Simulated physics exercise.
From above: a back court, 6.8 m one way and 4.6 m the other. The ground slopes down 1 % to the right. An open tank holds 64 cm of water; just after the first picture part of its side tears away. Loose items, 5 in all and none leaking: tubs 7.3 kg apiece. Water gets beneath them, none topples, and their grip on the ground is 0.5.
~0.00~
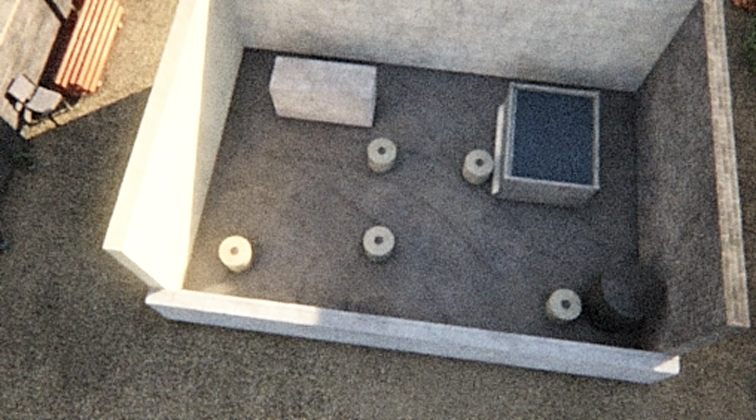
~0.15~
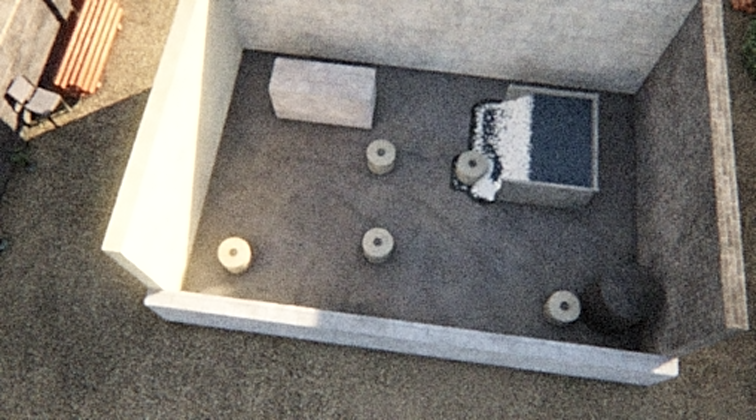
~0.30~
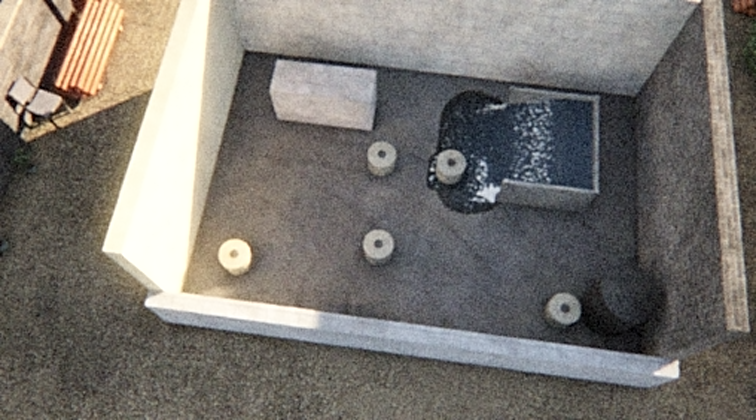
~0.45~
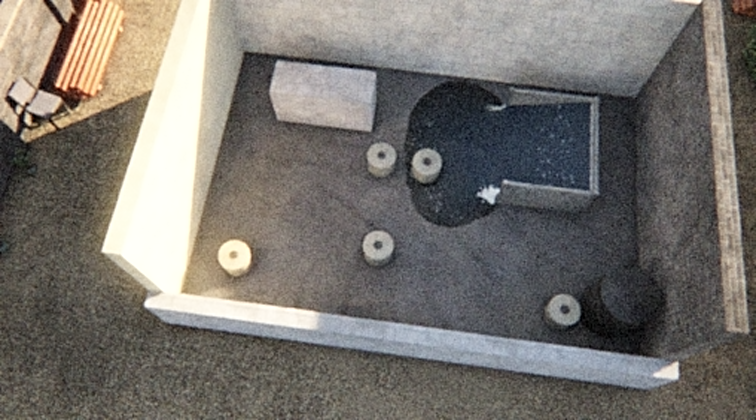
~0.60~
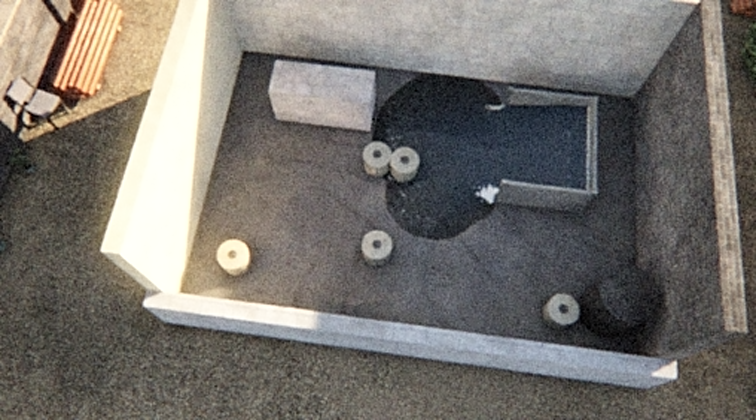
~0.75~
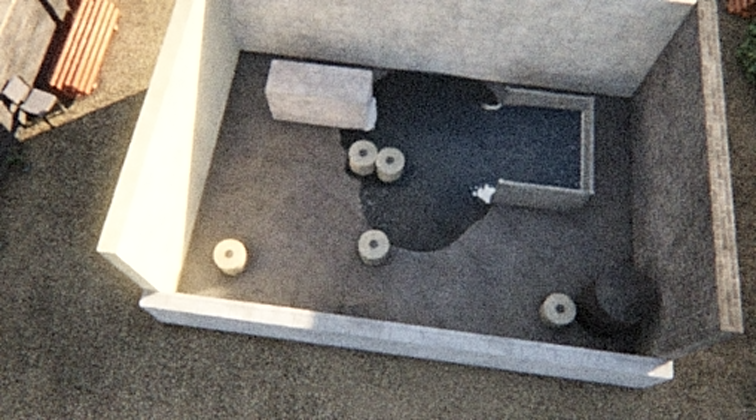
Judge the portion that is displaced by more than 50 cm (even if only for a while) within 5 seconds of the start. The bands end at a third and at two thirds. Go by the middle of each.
Share: Two thirds or above.
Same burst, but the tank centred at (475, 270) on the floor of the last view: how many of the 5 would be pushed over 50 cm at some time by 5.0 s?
Then 3.
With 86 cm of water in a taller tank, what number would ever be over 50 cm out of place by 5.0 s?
In that case 4 of them.
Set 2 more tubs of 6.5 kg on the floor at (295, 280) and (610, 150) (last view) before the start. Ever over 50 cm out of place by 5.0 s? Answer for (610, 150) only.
It is less.
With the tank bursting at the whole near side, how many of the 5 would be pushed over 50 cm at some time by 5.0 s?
Then 3.
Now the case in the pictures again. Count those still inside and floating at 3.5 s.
I count 3.
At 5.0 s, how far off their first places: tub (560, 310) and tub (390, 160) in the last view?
In turn: 0 cm, 250 cm.
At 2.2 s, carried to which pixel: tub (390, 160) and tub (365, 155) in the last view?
Around (222, 210) and (211, 181).
After 1.1 s 2 of 5 are over 50 cm from their spots; 1 afloat.
After 2.2 s 3 of 5 are over 50 cm from their spots; 2 afloat.
After 3.5 s 4 of 5 are over 50 cm from their spots; 3 afloat.
After 5.0 s 3 of 5 are over 50 cm from their spots, and 4 have been at some point; 4 afloat.
